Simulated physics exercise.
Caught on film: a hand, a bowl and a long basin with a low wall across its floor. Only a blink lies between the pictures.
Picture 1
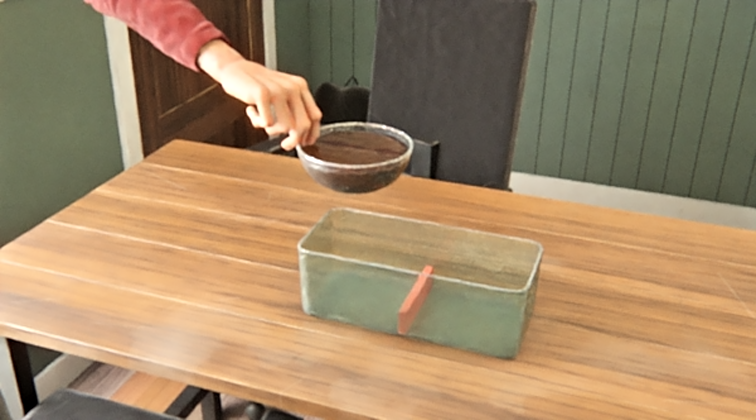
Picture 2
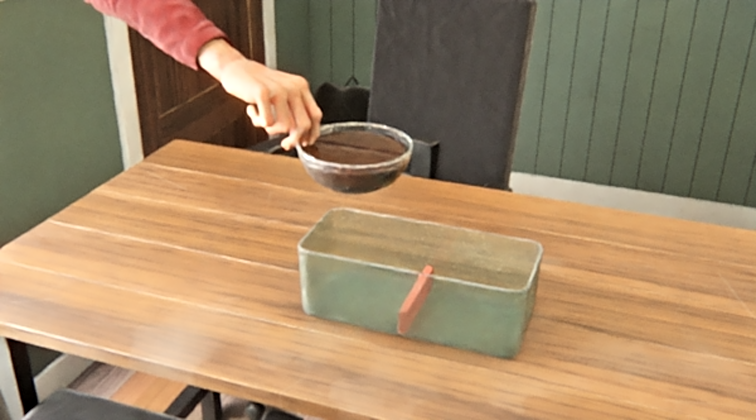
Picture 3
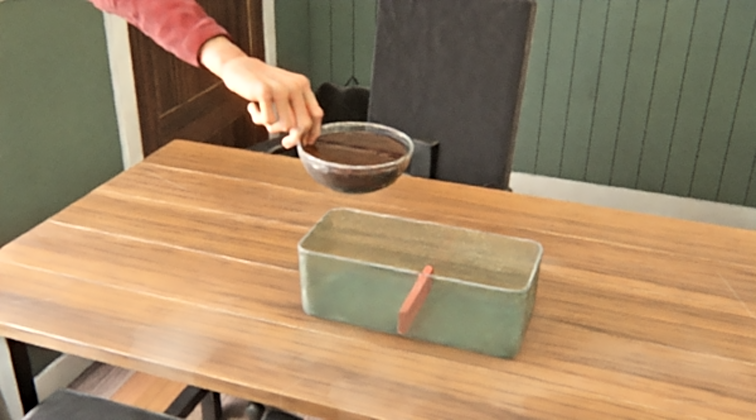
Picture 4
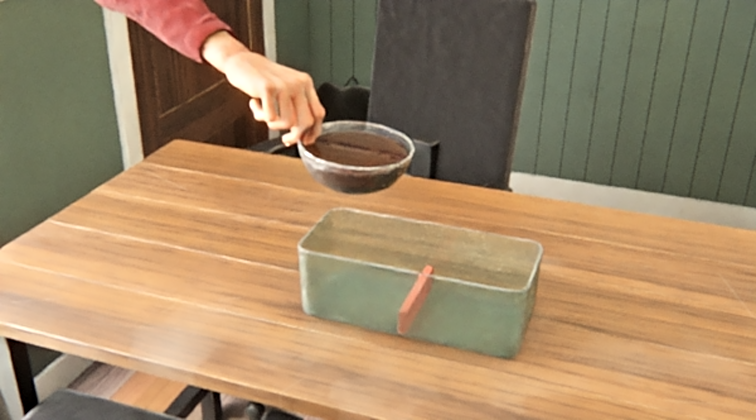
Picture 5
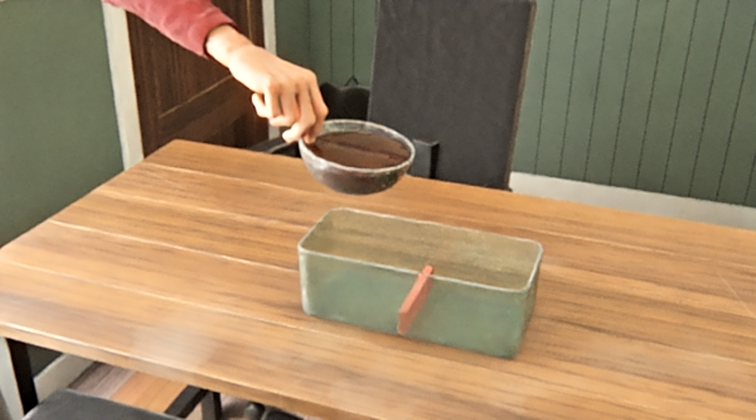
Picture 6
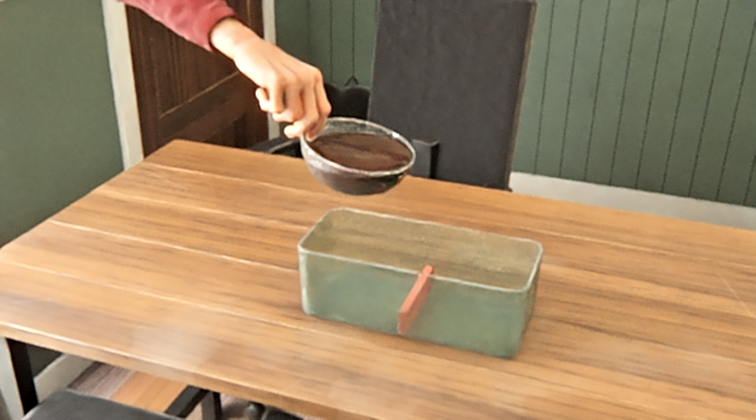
A hand in a red sleeve holds a bowl of dark contents level above a long green basin on a wooden table, barely moving at first. The hand then shifts slightly and tilts the bowl a little, its right side dipping lower, while the basin stays still.
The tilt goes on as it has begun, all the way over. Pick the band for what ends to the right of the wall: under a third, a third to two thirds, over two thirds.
In the end above two thirds is right of the wall.
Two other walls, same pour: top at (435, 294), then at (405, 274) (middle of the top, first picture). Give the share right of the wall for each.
About 60 and 90 per cent.
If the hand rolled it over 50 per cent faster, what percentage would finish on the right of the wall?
Near 75 %.
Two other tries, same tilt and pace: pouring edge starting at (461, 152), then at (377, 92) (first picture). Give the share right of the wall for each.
The first gives 90 %, the second 60 %.
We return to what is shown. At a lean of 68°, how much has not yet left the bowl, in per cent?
It comes to 25 per cent or so.
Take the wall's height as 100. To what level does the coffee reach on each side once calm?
Near 20 on the left, 60 on the right.
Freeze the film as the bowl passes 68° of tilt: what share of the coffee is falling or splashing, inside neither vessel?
Near 35 %.
A moment on, the bowl is tipped part way and 26 per cent is still to pour, 2 is left of the wall and 37 right of it.
Next, the bowl is tipped right over and 0 per cent is still to pour, 21 is left of the wall and 78 right of it.
Then the bowl is tipped right over and 0 per cent is still to pour, 22 is left of the wall and 77 right of it.
Later the bowl is tipped right over and 0 per cent is still to pour, 22 is left of the wall and 77 right of it.
At rest 22 per cent lies left of the wall, 77 right of it and 1 outside.
